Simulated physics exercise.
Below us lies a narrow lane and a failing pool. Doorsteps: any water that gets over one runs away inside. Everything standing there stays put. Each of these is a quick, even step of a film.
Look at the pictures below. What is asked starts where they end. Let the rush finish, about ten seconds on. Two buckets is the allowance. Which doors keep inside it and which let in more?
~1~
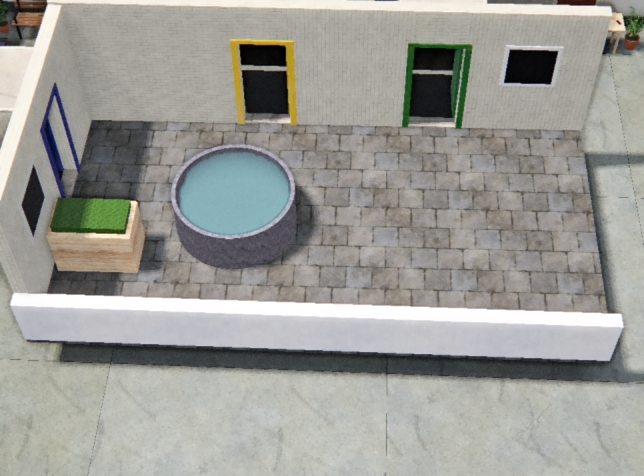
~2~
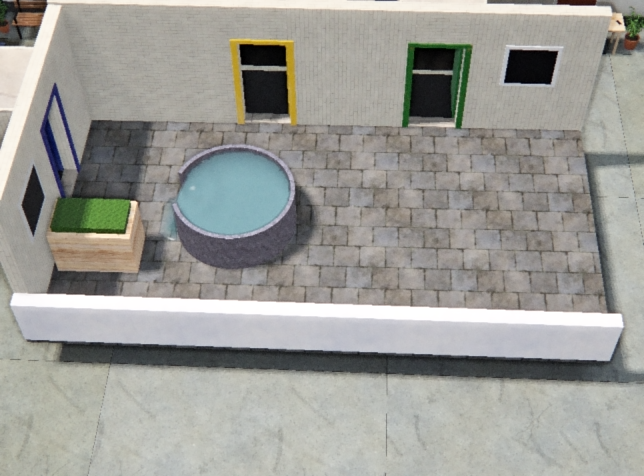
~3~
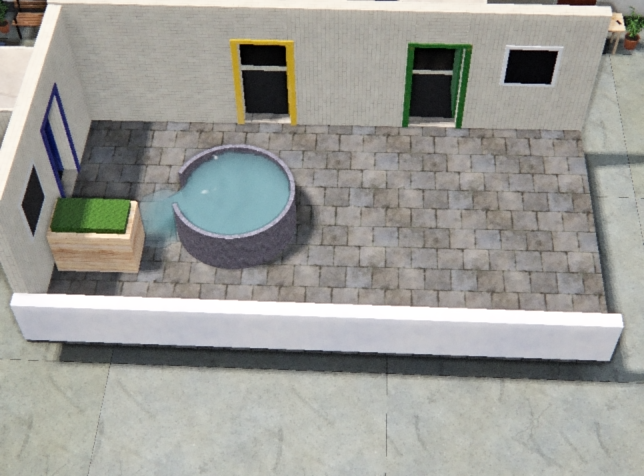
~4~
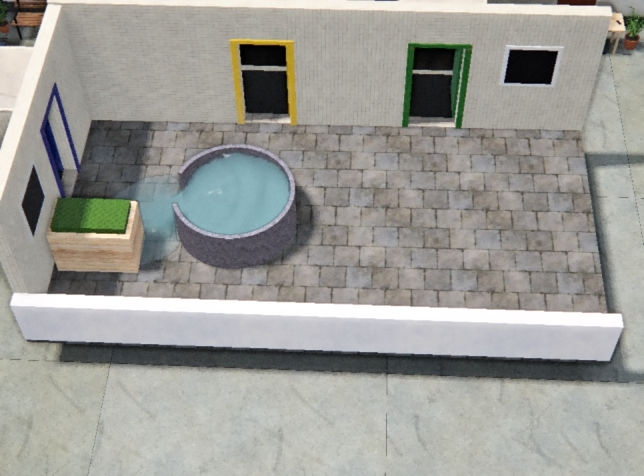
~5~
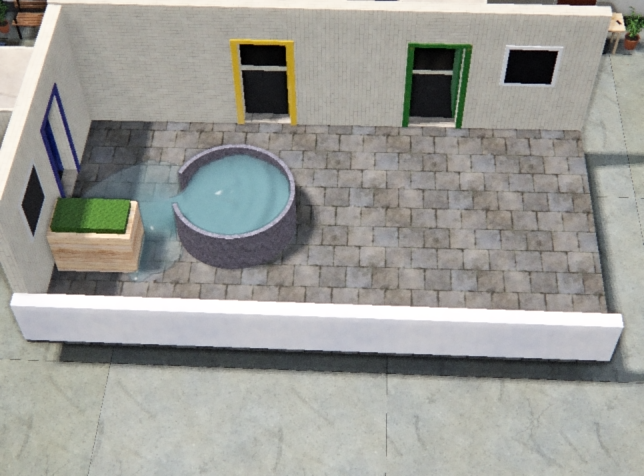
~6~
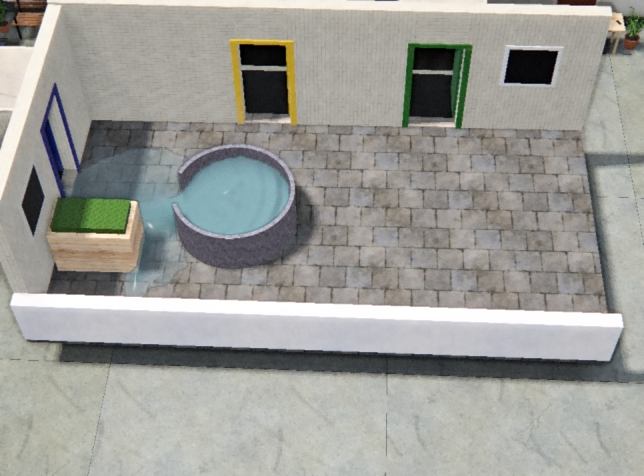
One by one: The green door will allow in no excess. The yellow door will allow in no excess. The blue door will allow in an excess.
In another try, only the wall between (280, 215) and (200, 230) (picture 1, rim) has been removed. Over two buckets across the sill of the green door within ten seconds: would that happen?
Checking each one, green door sits short of it.
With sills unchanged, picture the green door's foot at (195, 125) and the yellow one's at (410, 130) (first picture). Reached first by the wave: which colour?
The blue one.
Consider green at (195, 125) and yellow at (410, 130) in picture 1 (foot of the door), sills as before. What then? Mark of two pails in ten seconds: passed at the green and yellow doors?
Green door tops the limit, yellow door stays within it.
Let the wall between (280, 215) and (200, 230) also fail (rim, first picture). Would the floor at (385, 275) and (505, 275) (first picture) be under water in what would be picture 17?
In that order: Wet, covered.
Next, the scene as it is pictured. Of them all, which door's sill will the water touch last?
Answer: The green one.
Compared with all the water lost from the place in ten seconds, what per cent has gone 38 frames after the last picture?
My figure: 80 percent.
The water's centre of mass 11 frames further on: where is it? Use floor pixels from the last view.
That comes out near (185, 215).
A moment on, water covers 20 % of the floor; the green door not reached, the yellow door not reached, the blue door over two buckets in.
Next, water covers 20 % of the floor; the green door not reached, the yellow door not reached, the blue door far over two buckets in.
Then, water covers 35 % of the floor; the green door not reached, the yellow door wet at the sill, nothing in, the blue door far over two buckets in.
Later, water covers 70 % of the floor; the green door wet at the sill, nothing in, the yellow door wet at the sill, nothing in, the blue door far over two buckets in.
In the end, water covers 95 % of the floor; the green door under two buckets in, the yellow door under two buckets in, the blue door far over two buckets in.
